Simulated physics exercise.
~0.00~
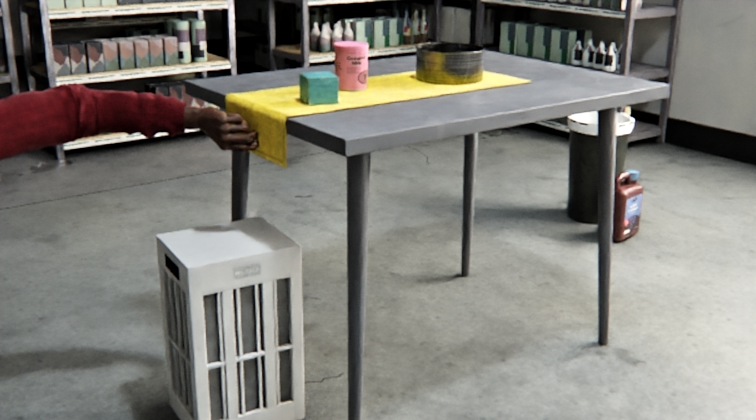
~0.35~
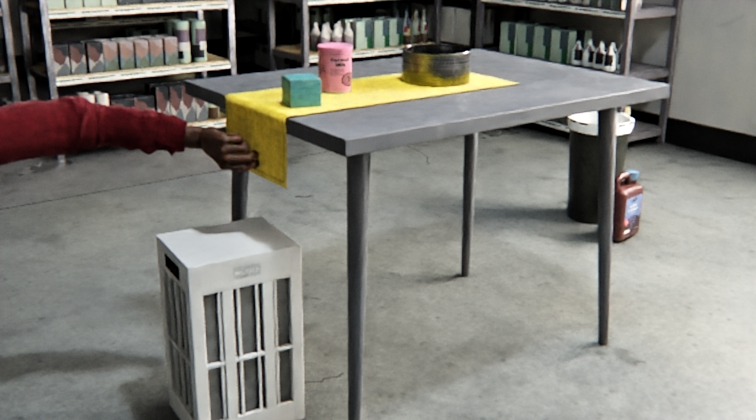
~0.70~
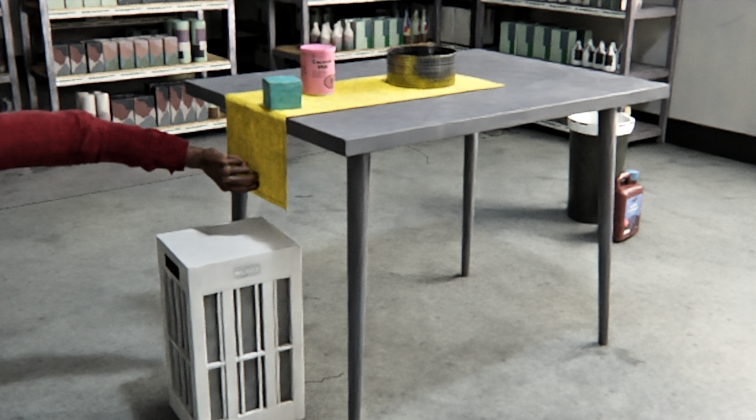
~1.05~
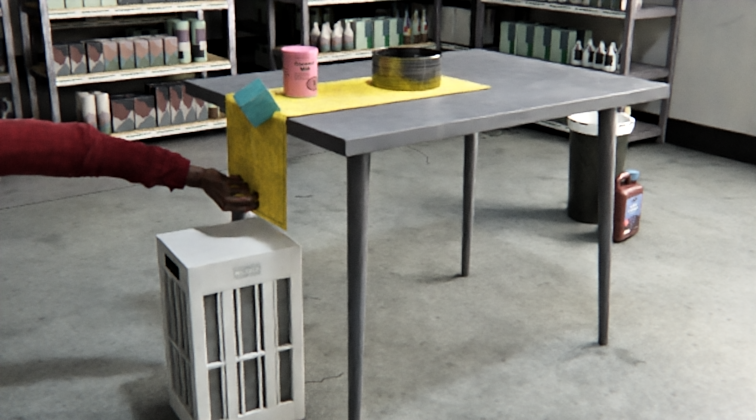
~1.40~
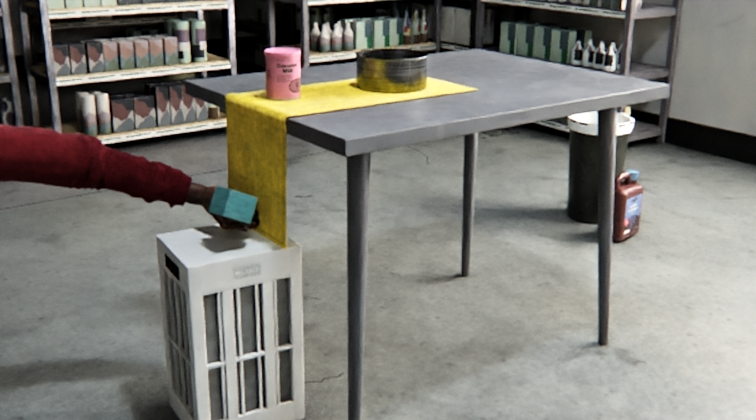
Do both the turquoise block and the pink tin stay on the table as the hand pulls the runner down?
No, only the pink tin stays on the table, still upright on the runner. The turquoise block is carried to the end and goes over the edge.
